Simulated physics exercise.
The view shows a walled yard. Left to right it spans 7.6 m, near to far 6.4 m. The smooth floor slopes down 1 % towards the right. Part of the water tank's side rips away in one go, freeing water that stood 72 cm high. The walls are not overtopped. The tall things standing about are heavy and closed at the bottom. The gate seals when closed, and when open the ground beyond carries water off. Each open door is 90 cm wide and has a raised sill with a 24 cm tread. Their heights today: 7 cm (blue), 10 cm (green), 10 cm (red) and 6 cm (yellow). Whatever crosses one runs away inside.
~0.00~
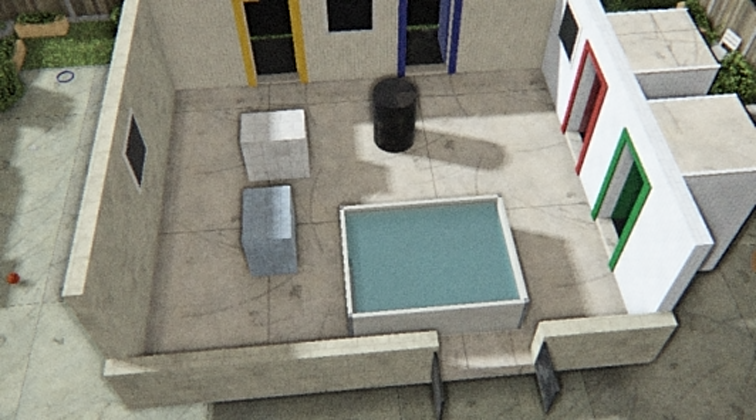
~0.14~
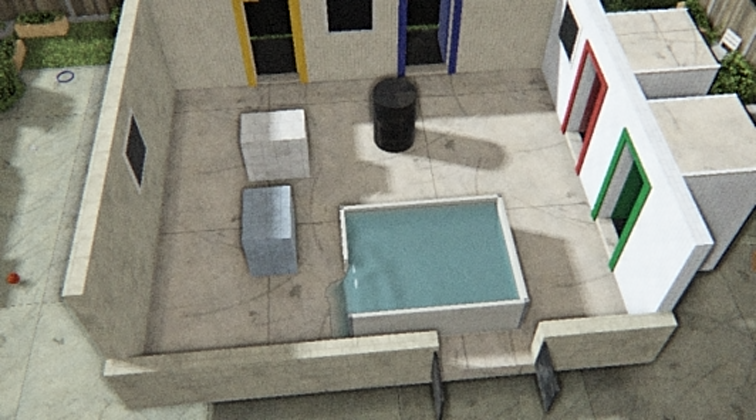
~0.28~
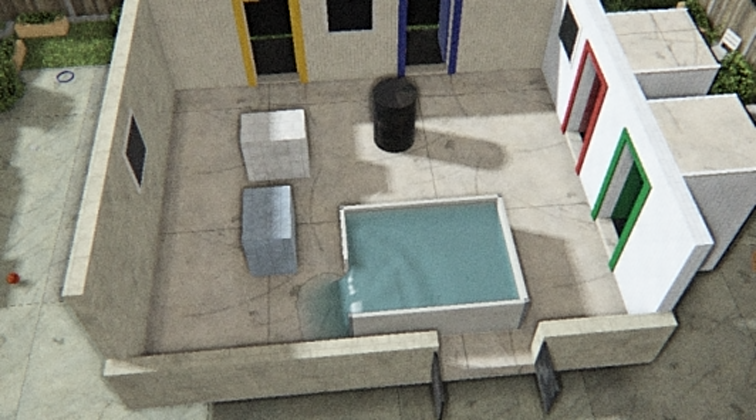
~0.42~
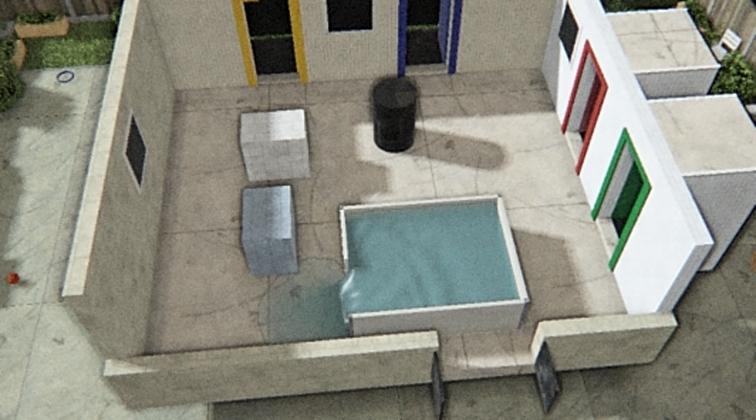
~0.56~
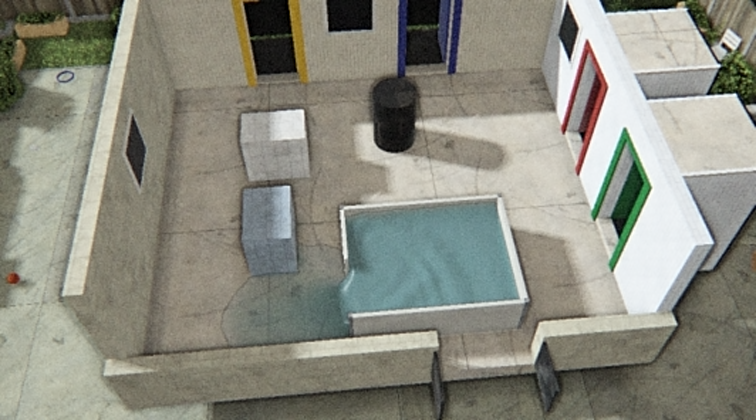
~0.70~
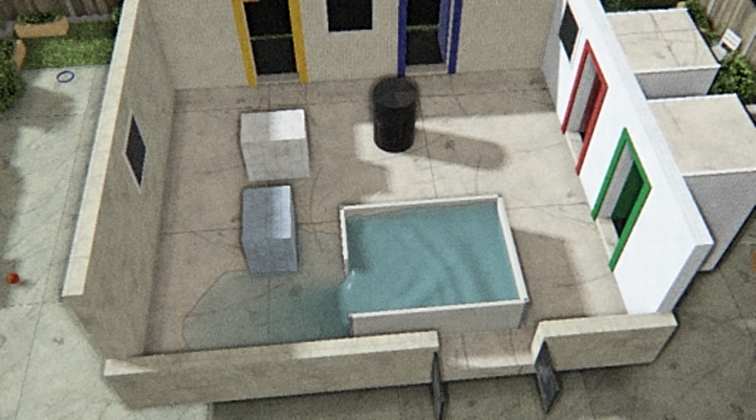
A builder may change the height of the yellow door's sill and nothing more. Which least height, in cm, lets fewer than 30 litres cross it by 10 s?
About 13 cm.
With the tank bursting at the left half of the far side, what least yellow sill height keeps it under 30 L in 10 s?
Then roughly 23 cm.
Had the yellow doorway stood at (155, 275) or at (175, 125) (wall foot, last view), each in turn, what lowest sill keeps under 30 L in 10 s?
About 24 and 13.0 cm.
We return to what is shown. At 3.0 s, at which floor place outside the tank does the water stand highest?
At about (142, 371).
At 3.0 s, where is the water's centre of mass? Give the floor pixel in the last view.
At about (324, 284).
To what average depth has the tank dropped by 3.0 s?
About 39 cm.
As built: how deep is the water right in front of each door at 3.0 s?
In cm: Blue 0, green 0, red 0, yellow 0.
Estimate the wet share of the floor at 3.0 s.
Near 30 per cent is wet.
After 1.4 s water covers 15 % of the floor, deepest (50 cm) near (141, 382); it has not reached the yellow door.
After 3.0 s water covers 30 % of the floor, deepest (41 cm) near (142, 371); it has not reached the yellow door.
After 10.0 s water covers 95 % of the floor, deepest (16 cm) near (547, 88); 11 cm at the yellow door, 144 litres in over its 6 cm sill.
At the yellow door as built, the water arrived by 3.8 s and peaked near 15 cm at 4.6 s.
Run again over the same 10 s with other heights there, 52 litres in over 11 cm, 15 litres over 15 cm. The limit of 30 litres is kept from about 13 cm up.
